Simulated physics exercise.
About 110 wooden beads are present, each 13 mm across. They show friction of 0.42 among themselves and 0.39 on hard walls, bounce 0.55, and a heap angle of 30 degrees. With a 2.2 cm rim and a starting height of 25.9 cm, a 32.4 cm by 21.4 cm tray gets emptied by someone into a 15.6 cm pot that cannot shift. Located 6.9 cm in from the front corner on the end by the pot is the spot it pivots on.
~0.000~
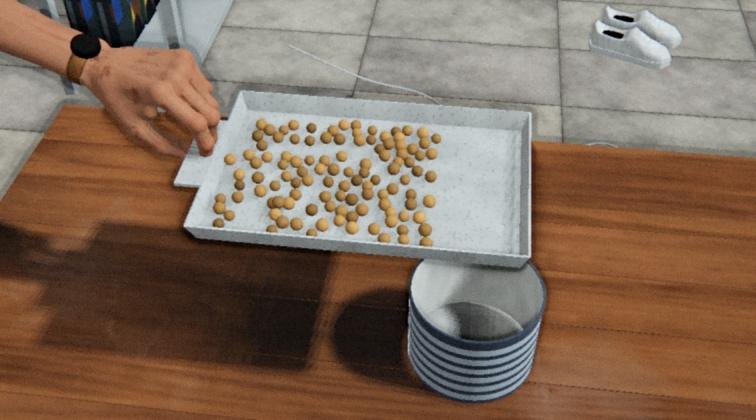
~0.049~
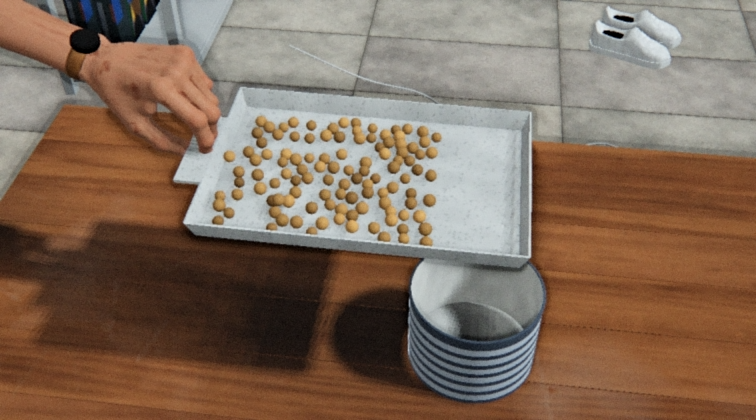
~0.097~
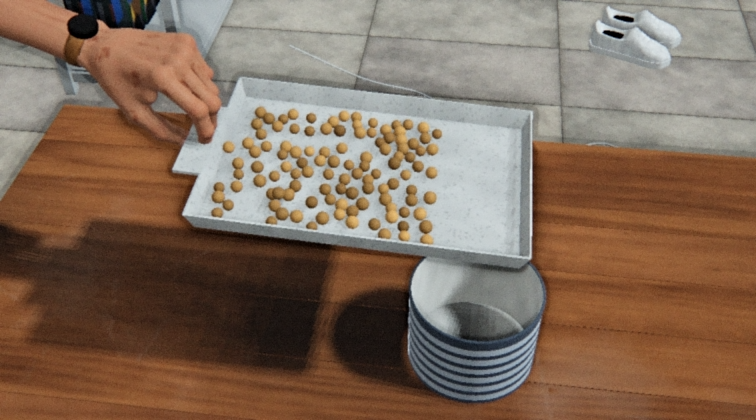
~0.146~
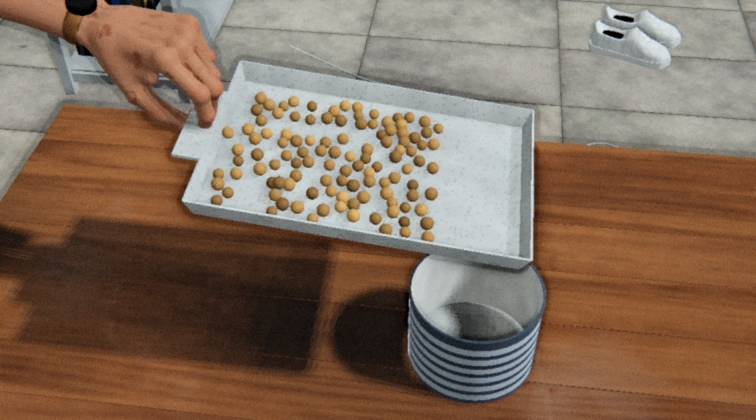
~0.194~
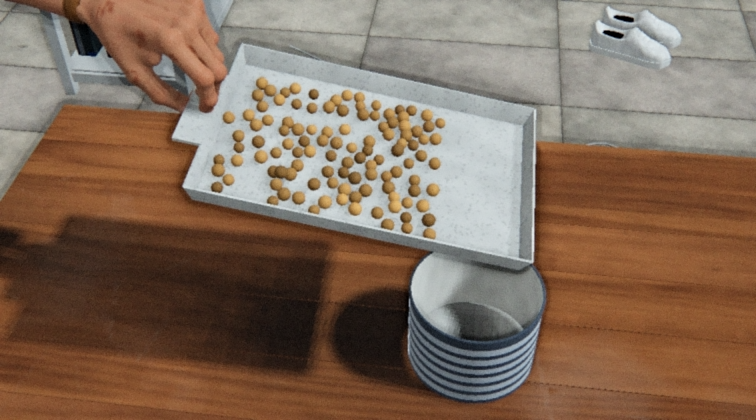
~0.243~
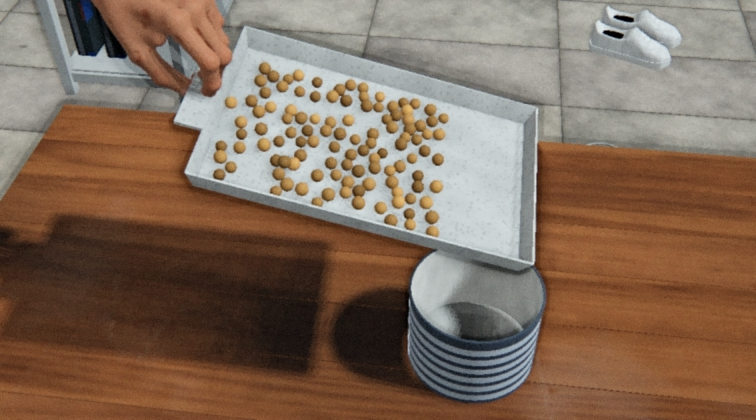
White tray of small wooden beads slanting gradually down to the right as a hand raises its left end above a table.
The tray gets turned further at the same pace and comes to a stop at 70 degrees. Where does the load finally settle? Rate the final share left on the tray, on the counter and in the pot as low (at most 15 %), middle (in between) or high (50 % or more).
Tray - middle; counter - high; pot - low.
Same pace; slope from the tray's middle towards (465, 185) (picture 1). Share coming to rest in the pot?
Something like 0 per cent of the pieces.
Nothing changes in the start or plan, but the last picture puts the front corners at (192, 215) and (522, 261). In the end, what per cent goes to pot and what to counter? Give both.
Pot: 0, counter: 75.
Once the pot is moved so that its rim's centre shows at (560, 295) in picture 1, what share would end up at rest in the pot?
Roughly 30 percent would end up there.
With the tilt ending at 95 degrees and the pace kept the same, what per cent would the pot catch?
Pot share: About 0 per cent.
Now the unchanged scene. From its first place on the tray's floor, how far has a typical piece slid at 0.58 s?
I'd say close to 12 centimetres.
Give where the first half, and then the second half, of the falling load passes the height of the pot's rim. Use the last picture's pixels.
I'd mark about (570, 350) for the first half and about (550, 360) for the second.
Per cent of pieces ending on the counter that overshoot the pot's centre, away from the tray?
90 per cent.
Then, at 0.58 s, tilt 42 degrees; the tray holds 100 %, the pot 0 %.
After 0.80 s, tilt 60 degrees; the tray holds 85 %, the pot 0 %.
After 1.14 s, tilt 70 degrees; the tray holds 50 %, the pot 0 %.
By 2.4 s all is still; tray 35 %, counter 65 %, pot 0 %.
